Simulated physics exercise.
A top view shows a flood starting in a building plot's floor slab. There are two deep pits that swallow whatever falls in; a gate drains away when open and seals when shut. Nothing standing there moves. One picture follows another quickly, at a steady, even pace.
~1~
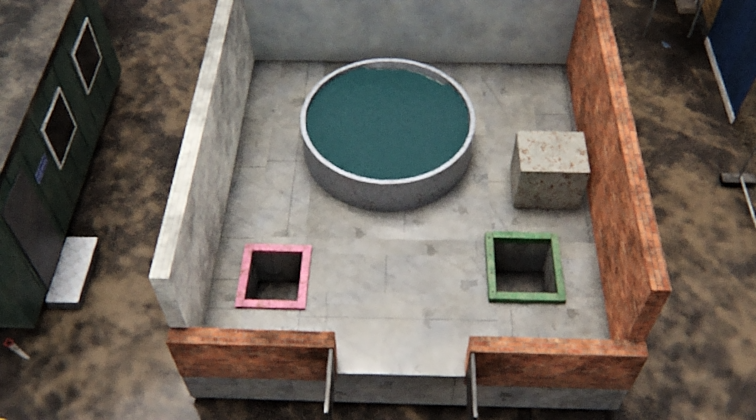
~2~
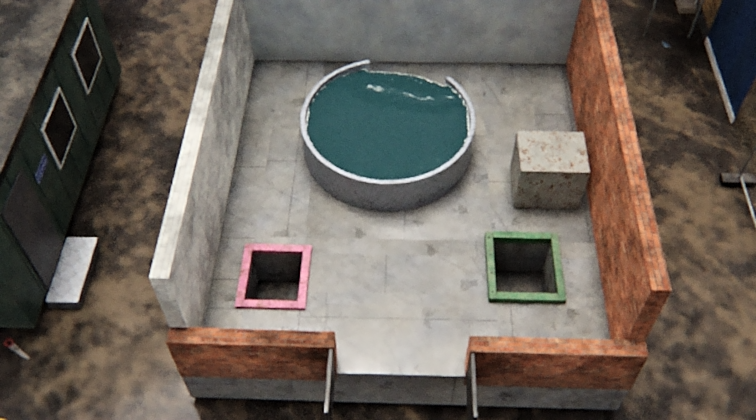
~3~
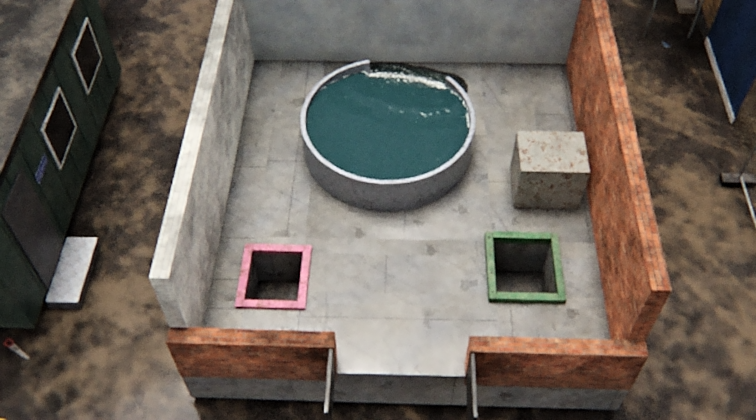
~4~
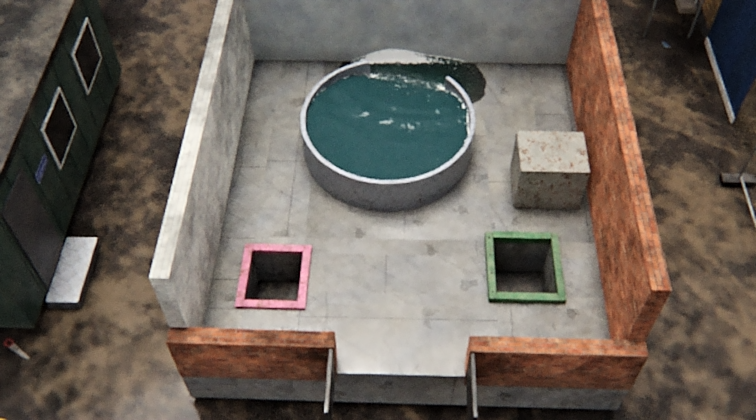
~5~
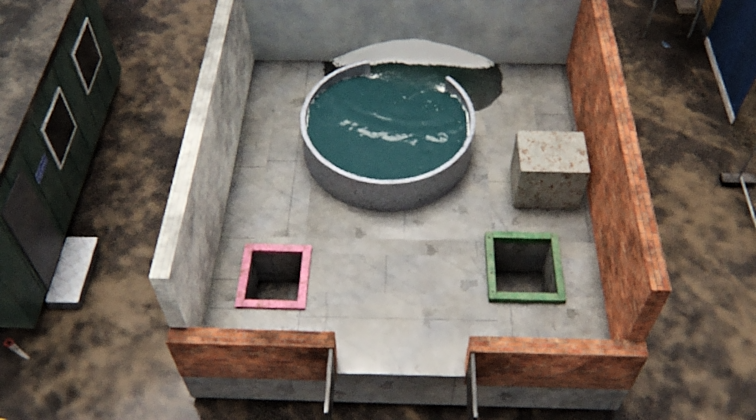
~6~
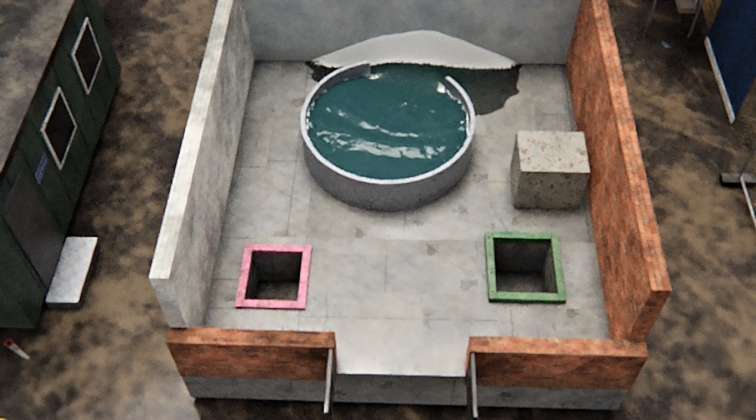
A round pool of still water sat on a walled concrete floor, then a gap opened in its far rim and water poured out, rippling the surface and spreading a dark patch behind it.
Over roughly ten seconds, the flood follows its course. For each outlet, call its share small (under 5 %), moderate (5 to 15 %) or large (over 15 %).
The gate - moderate, the green pit - small, the pink pit - moderate.
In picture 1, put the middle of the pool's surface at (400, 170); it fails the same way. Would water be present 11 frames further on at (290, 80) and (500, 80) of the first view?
The first spot ends up waterlogged, while the second ends up waterlogged.
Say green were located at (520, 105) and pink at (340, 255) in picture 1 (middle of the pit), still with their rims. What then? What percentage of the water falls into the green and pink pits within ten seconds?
For green, 20 in a hundred; for pink, 2 in a hundred.
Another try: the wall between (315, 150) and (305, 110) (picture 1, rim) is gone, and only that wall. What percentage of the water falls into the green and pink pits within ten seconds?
Estimates in per cent: Green 0, pink 15.
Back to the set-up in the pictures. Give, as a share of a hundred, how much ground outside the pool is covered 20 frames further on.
I'd guess some 55 per cent.
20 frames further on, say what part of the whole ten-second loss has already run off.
Log: Around 0 %, estimated.
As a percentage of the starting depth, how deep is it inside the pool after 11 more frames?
Estimate: Close to 58 %.
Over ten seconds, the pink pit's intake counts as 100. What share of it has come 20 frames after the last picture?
Approximately 0 per cent.
A moment on, water covers 20 % of the floor; the gate 0 %, the green pit 0 %, the pink pit 0 %.
Next, water covers 30 % of the floor; the gate 0 %, the green pit 0 %, the pink pit 0 %.
Then, water covers 55 % of the floor; the gate 0 %, the green pit 0 %, the pink pit 0 %.
Later, water covers 95 % of the floor; the gate 0 %, the green pit 0 %, the pink pit 4 %.
In the end, water covers 100 % of the floor; the gate 8 %, the green pit 0 %, the pink pit 7 %.
